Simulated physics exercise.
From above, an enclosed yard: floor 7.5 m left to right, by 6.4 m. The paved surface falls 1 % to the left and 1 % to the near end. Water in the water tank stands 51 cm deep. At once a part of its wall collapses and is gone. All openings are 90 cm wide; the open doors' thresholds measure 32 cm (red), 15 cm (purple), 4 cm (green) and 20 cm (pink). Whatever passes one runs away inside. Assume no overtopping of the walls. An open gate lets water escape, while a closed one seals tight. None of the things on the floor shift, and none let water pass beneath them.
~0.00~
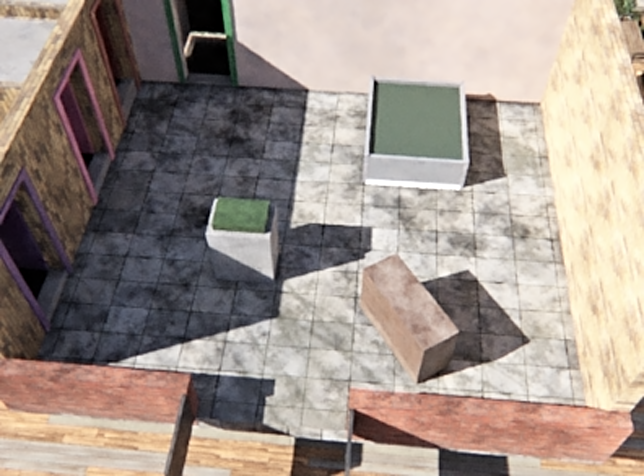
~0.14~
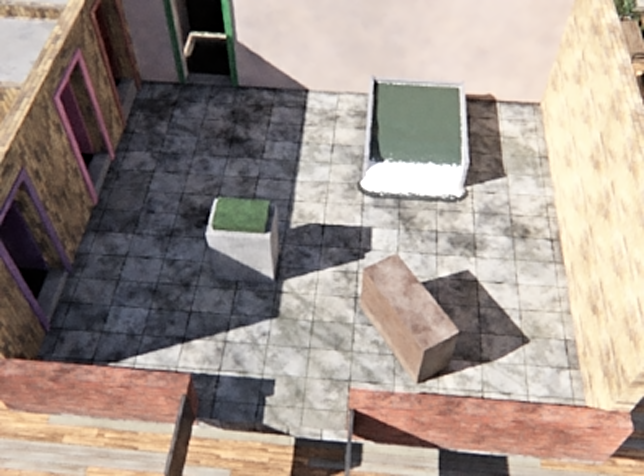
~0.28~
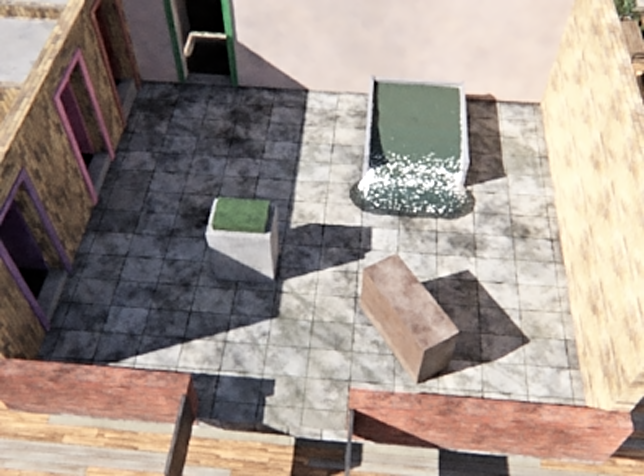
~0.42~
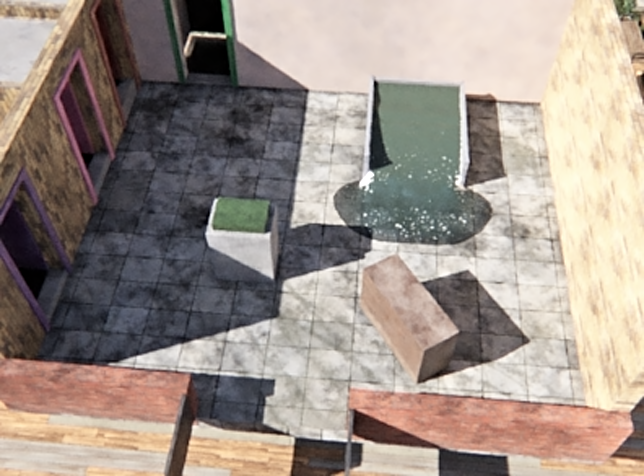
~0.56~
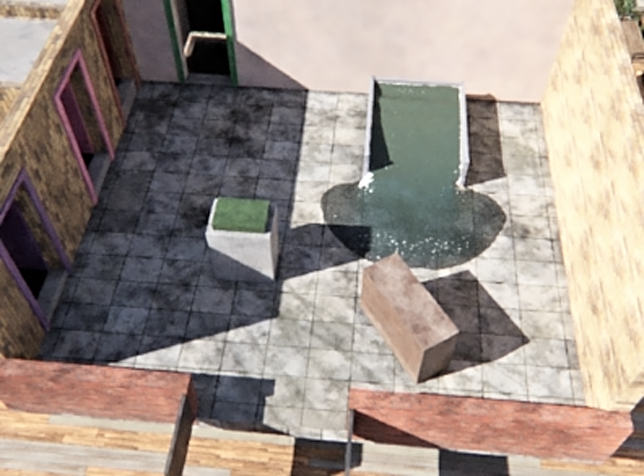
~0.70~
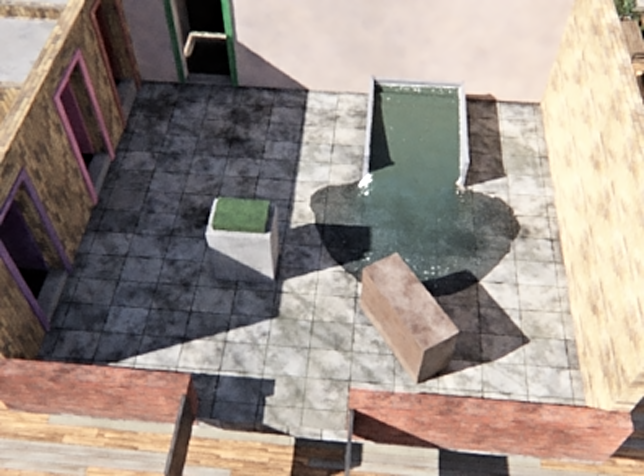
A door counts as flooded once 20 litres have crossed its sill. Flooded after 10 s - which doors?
Red door: Lags behind the figure; purple door: Lags behind the figure; green door: Lags behind the figure; pink door: Lags behind the figure.
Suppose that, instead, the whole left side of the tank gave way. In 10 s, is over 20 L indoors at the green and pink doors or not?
With respect to that limit, green ends up outside it, pink ends up inside it.
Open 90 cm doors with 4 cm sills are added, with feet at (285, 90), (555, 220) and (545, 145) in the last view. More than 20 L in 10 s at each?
Result in order - not enough, not enough, not enough.
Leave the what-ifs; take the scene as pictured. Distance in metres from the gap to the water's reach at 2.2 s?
It's close to 5.0 metres.
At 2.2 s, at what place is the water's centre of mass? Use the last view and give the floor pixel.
At roughly (412, 236).
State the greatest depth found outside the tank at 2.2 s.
Depth: Approx. 24 cm.
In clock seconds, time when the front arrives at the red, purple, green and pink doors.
Red 9.5 s, purple 4.5 s, green not in the 10 s, pink 6.5 s.
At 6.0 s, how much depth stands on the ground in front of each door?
In centimetres, the red door has 0, the purple door 5, the green door 0 and the pink door 0.
After 1.4 s water covers 25 % of the floor and is deepest (26 cm) near (389, 290); red door not reached, purple door not reached, green door not reached, pink door not reached.
After 2.2 s water covers 35 % of the floor and is deepest (24 cm) near (522, 427); red door not reached, purple door not reached, green door not reached, pink door not reached.
After 3.5 s water covers 45 % of the floor and is deepest (24 cm) near (518, 377); red door not reached, purple door not reached, green door not reached, pink door not reached.
After 6.0 s water covers 50 % of the floor and is deepest (12 cm) near (494, 425); red door not reached, purple door 5 cm at the sill, 0 L in, green door not reached, pink door not reached.
After 10.0 s water covers 75 % of the floor and is deepest (10 cm) near (27, 386); red door 2 cm at the sill, 0 L in, purple door 7 cm at the sill, 0 L in, green door not reached, pink door 5 cm at the sill, 0 L in.
